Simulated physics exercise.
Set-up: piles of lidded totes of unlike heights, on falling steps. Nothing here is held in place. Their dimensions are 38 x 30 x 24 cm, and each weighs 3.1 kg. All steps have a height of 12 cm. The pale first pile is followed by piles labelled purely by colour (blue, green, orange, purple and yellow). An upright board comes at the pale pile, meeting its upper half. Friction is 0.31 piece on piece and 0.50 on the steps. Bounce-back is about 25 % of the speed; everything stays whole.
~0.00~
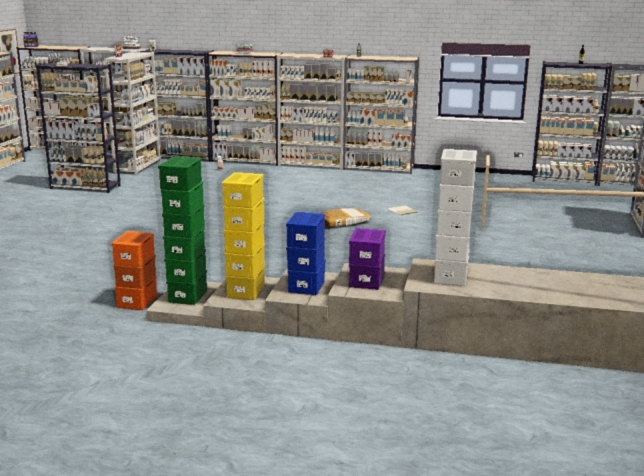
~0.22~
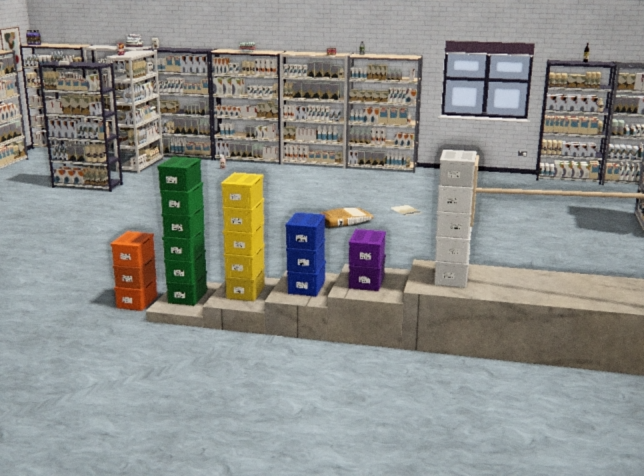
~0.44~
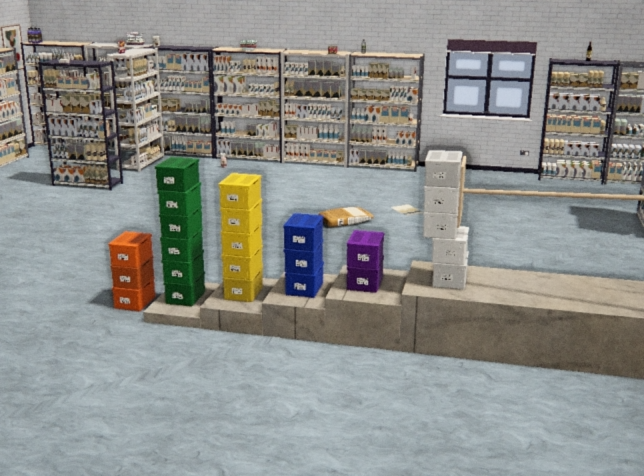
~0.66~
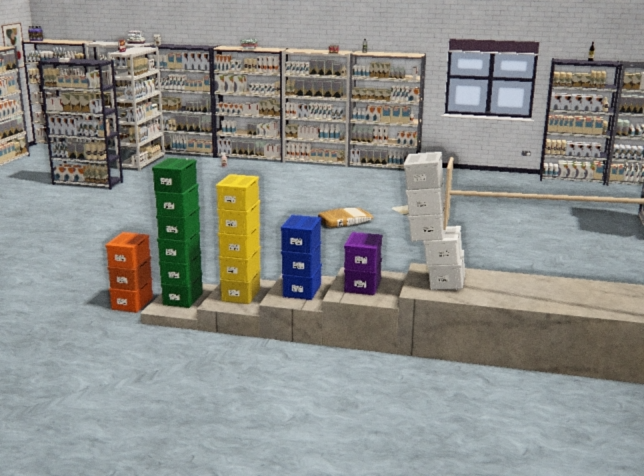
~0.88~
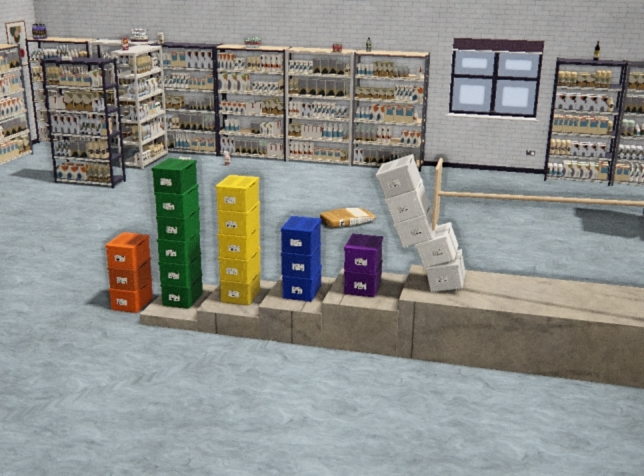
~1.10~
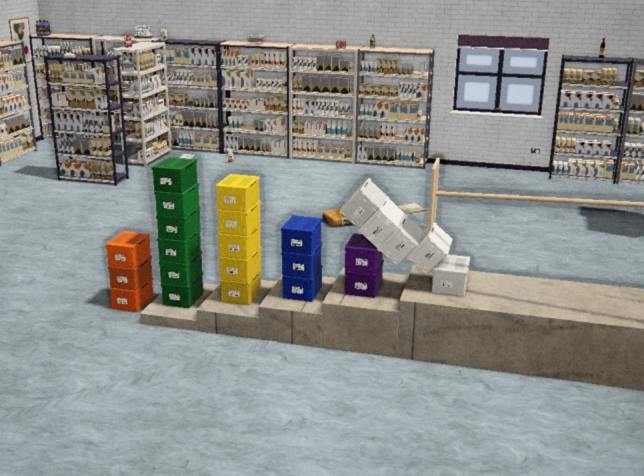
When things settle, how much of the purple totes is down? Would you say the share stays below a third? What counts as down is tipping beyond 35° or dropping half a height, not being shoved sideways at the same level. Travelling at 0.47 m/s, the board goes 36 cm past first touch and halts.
Yes.
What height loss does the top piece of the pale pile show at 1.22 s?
60 cm.
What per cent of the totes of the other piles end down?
I'd put it at about 0 percent.
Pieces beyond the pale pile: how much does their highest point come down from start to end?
The top ends up some 0 cm lower.
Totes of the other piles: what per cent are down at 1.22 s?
0 %.
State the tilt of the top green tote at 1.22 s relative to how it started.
At that moment, roughly 0 degrees.
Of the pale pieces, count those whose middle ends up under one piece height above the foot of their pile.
Count: 4.
By 1.22 s, 4 of the pale pile down; none of the 2 purple totes down (0 of 19 in all colours); top purple tote unmoved.
By 1.38 s, 4 of the pale pile down; none of the 2 purple totes down (0 of 19 in all colours); top purple tote moved 21 mm; top blue tote tilted 4°.
When it is over (2.0 s), 4 of the pale pile down; none of the 2 purple totes down (0 of 19 in all colours); top purple tote moved 23 mm; top blue tote tilted 13°. That is 0 per cent. In pixels of the last frame, middles, top purple tote near (362, 253), top blue tote near (269, 235).
